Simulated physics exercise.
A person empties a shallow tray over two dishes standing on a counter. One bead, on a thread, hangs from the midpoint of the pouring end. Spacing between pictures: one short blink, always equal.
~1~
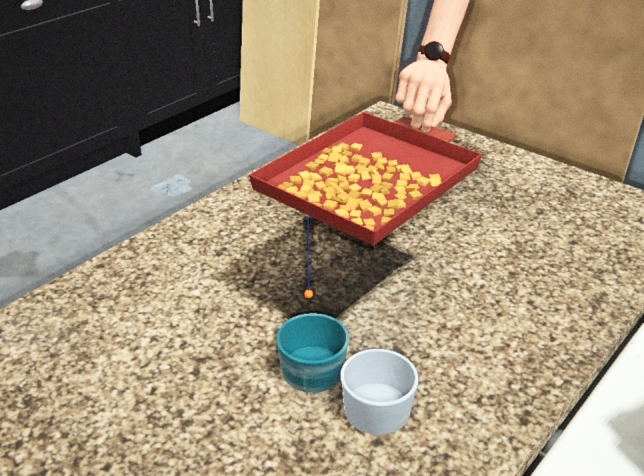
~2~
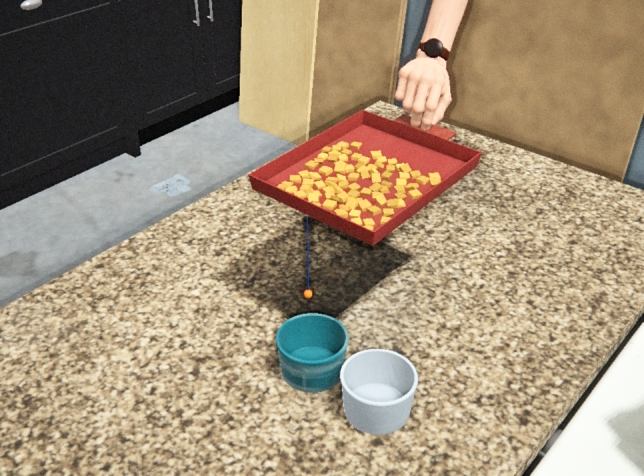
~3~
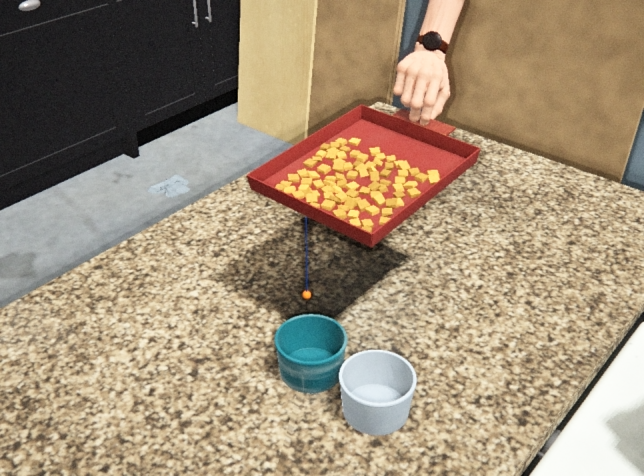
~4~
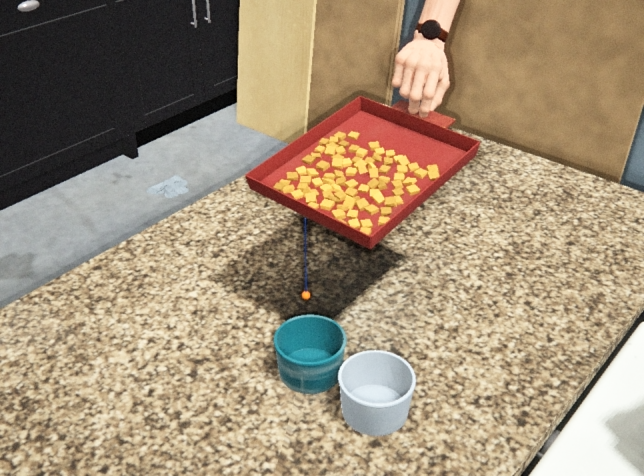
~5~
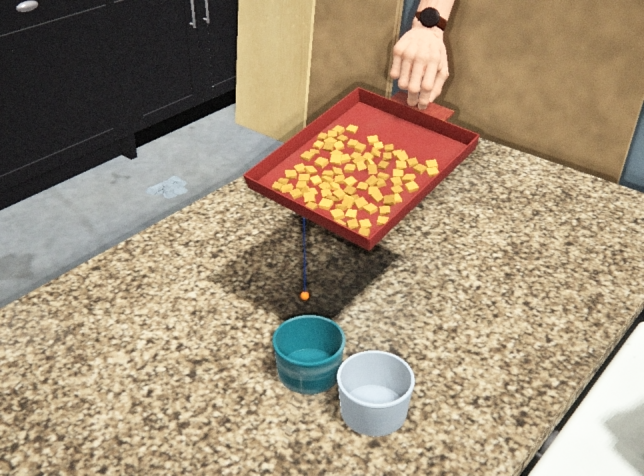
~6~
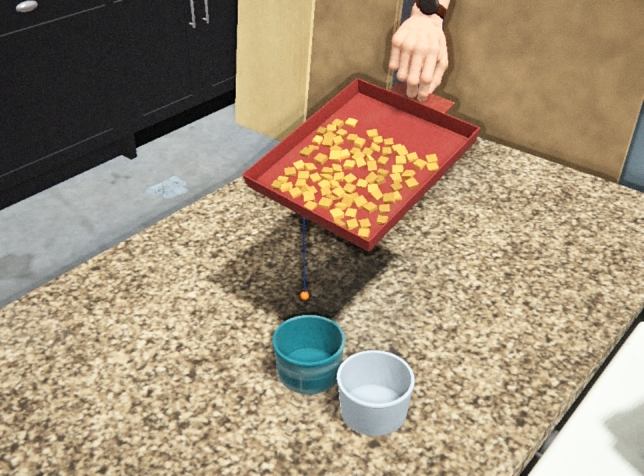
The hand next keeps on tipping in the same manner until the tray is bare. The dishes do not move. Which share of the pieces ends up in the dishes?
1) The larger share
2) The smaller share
Answer: 1.
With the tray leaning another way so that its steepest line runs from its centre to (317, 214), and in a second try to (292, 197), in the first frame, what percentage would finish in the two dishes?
Shares, approx.: 40 %, then 0 %.
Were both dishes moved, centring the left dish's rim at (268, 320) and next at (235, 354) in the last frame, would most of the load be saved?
Well, in excess of half at the first spot and not up to half at the second.
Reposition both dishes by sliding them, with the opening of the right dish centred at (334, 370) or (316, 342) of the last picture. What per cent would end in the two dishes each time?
Respectively 50 percent and 70 percent.
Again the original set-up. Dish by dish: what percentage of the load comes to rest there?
The left dish ends up with around 60 percent of the load, the right dish with around 0 percent.
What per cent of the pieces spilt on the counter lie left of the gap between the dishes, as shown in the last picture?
It comes to about 40 percent.
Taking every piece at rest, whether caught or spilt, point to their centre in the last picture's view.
I'd say the middle ends up at about (317, 370).
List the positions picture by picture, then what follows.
The first frame shows corners of the pouring end at (252, 174) and (374, 230), level; middle of the load at (354, 188), cereal squares; left dish at (290, 369); right dish at (356, 410); bead on its thread at (309, 294).
The second frame shows corners of the pouring end at (252, 174) and (373, 230), level; middle of the load at (354, 188).
The third frame shows corners of the pouring end at (250, 175) and (372, 232), tipped barely, lowest at the right corner; middle of the load at (352, 187).
The fourth frame shows corners of the pouring end at (248, 175) and (370, 234), tipped a little, lowest at the right corner; middle of the load at (351, 184).
The fifth frame shows corners of the pouring end at (247, 175) and (369, 237), tipped a little, lowest at the right corner; middle of the load at (350, 182).
The sixth frame shows corners of the pouring end at (246, 174) and (368, 239), tipped a little, lowest at the right corner; middle of the load at (349, 179); left dish at (286, 371); right dish at (353, 412).
Soon, tray tipped steeply; all on the tray.
A while on, tray tipped right over; nearly all on the tray; a stray few in the right dish; a stray few in the left dish; a stray few in the air.
Towards the end, tray tipped past a quarter turn; a stray few in the right dish; about two thirds in the left dish; about a third outside both.
Finally, tray tipped past a quarter turn; a stray few in the right dish; about two thirds in the left dish; about a third outside both.
